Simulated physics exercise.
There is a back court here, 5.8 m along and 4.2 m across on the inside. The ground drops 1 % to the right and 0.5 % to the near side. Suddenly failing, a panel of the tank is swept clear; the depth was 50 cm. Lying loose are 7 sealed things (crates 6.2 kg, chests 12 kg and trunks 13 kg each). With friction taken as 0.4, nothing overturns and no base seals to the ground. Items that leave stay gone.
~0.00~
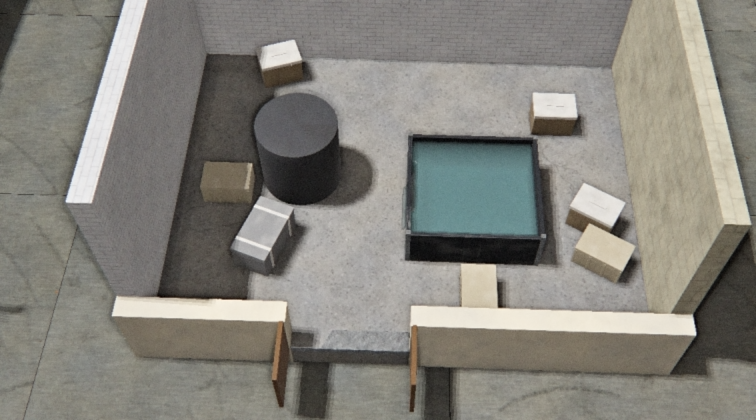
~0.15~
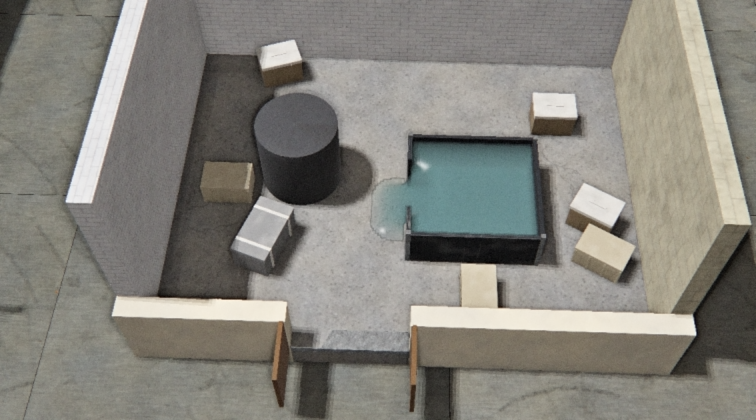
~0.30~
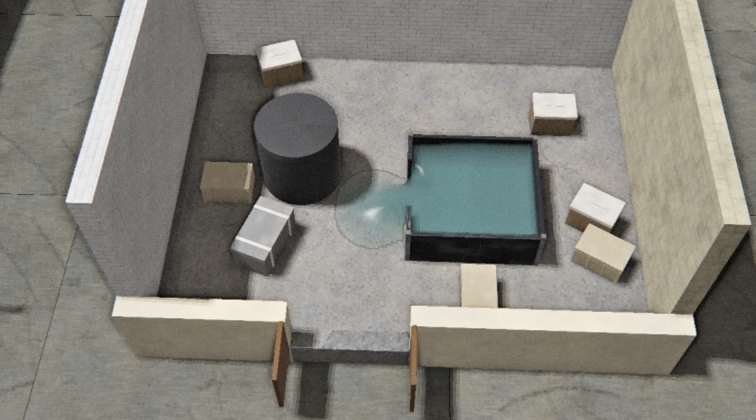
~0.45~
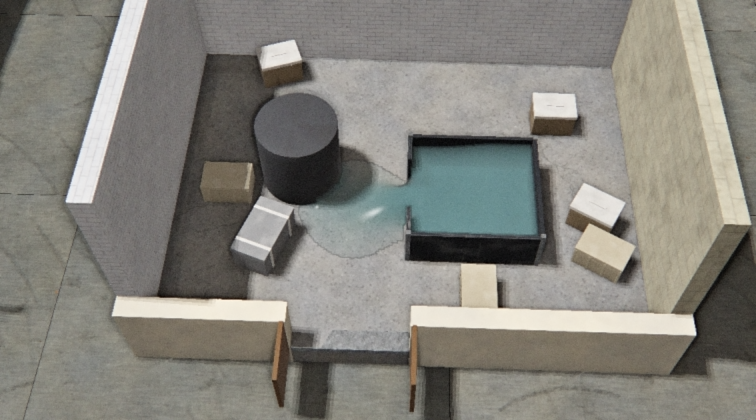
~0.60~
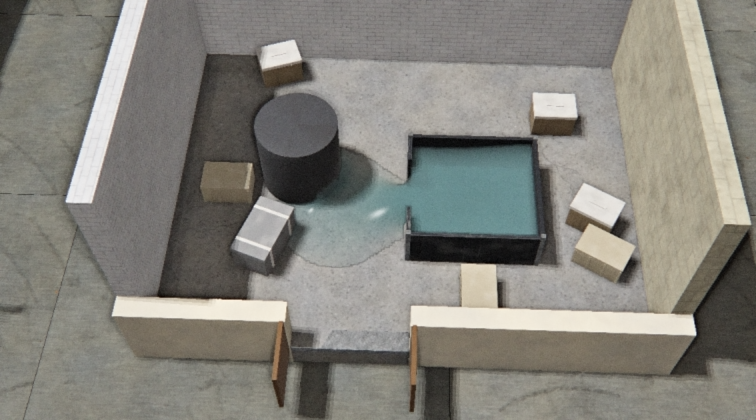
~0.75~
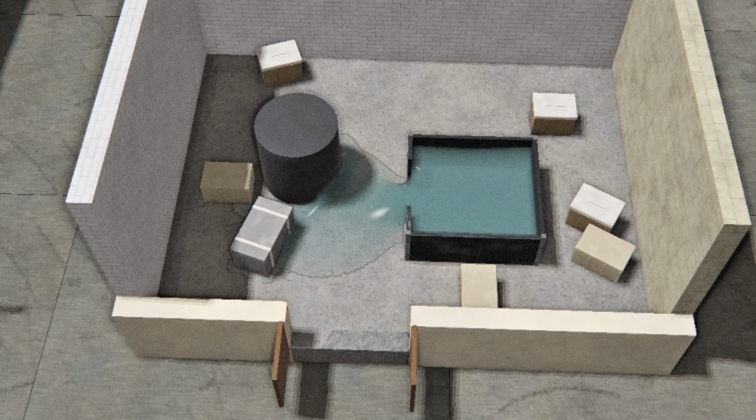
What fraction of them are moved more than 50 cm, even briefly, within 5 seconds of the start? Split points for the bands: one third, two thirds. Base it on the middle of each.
My call: Under one third.
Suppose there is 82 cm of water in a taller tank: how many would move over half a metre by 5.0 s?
Under that setup the answer is 4.
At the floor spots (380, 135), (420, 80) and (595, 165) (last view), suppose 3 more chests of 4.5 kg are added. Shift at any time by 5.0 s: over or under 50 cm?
Answers in order are crosses the line, crosses the line and does not cross.
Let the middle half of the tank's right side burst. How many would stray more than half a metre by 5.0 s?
The count would be 3.
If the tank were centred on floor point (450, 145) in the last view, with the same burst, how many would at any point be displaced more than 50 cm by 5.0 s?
Then 4.
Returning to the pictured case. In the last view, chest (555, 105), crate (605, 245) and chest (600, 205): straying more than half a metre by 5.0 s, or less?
Well, in that order it's not reaching it, not reaching it, not reaching it.
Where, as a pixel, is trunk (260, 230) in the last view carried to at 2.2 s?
Look for it near (171, 262).
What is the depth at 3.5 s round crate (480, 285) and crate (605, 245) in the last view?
I'd estimate 0 cm for the first and 0 cm for the second.
After 1.1 s 0 of 7 are over 50 cm from their spots; 0 afloat.
After 2.2 s 1 of 7 are over 50 cm from their spots; 1 afloat.
After 3.5 s 1 of 7 are over 50 cm from their spots; 1 afloat.
After 5.0 s 2 of 7 are over 50 cm from their spots, and 2 have been at some point; 3 afloat.
